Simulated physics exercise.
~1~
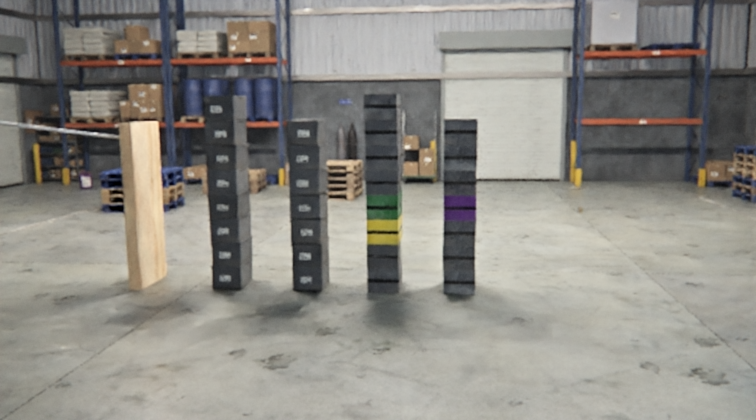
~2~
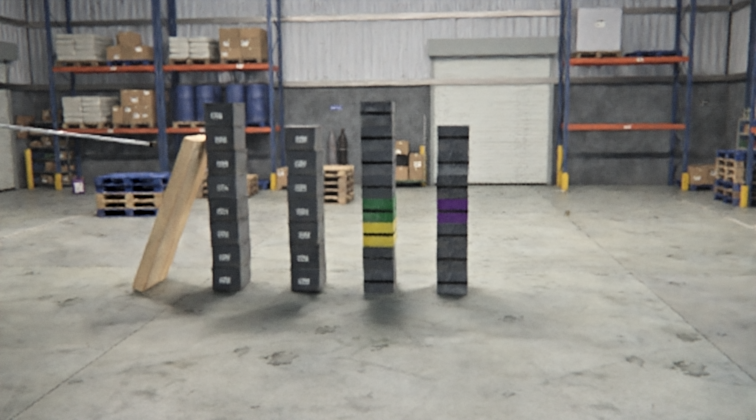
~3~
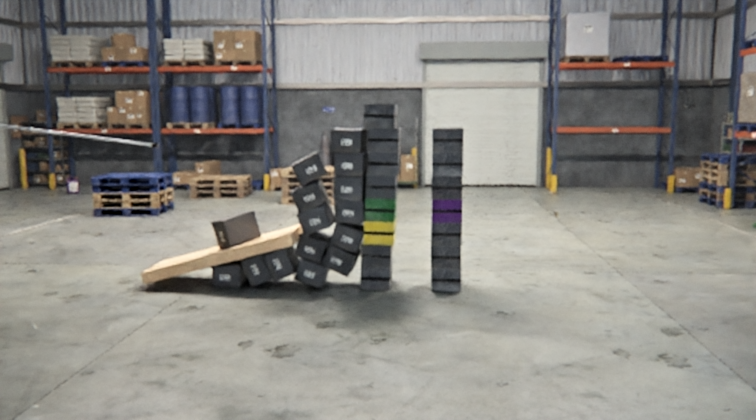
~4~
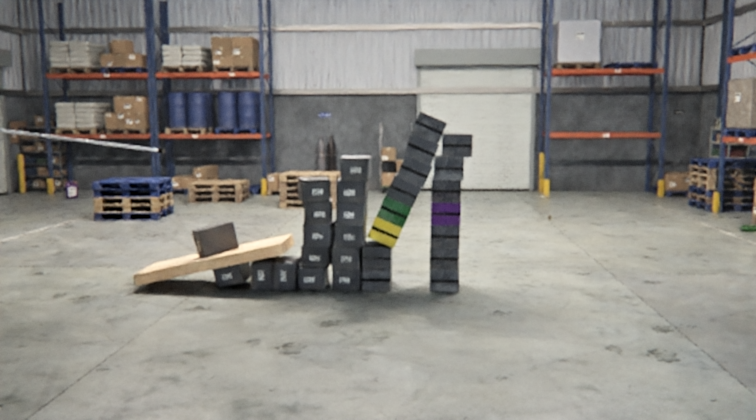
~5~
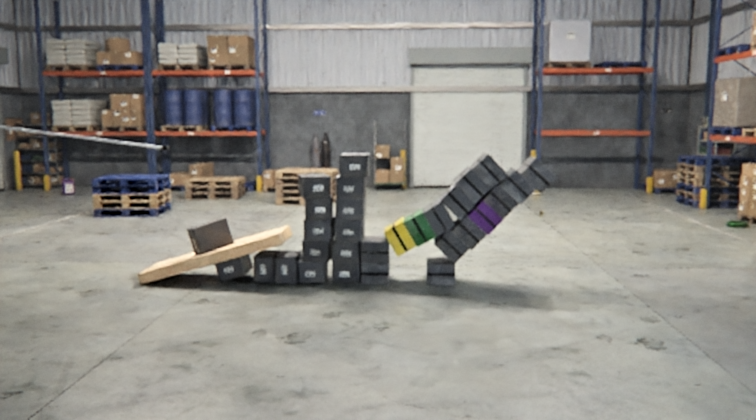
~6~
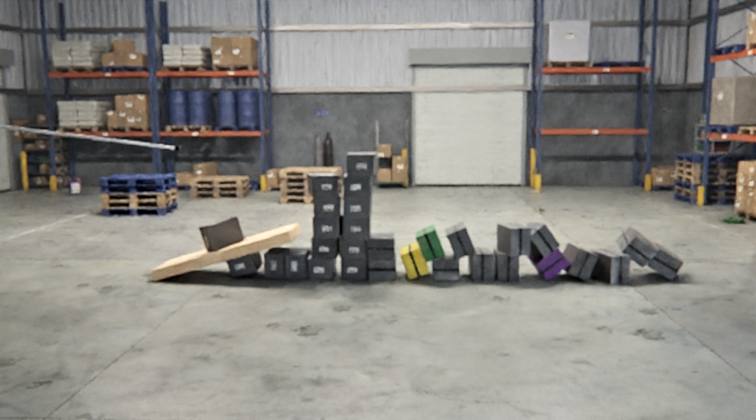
A wooden board standing on end tipped right into a row of dark tote stacks in a warehouse, toppling the first, and the fall carried on until the stacks with green, yellow and purple totes collapsed rightward, leaving two partial stacks standing mid-row.
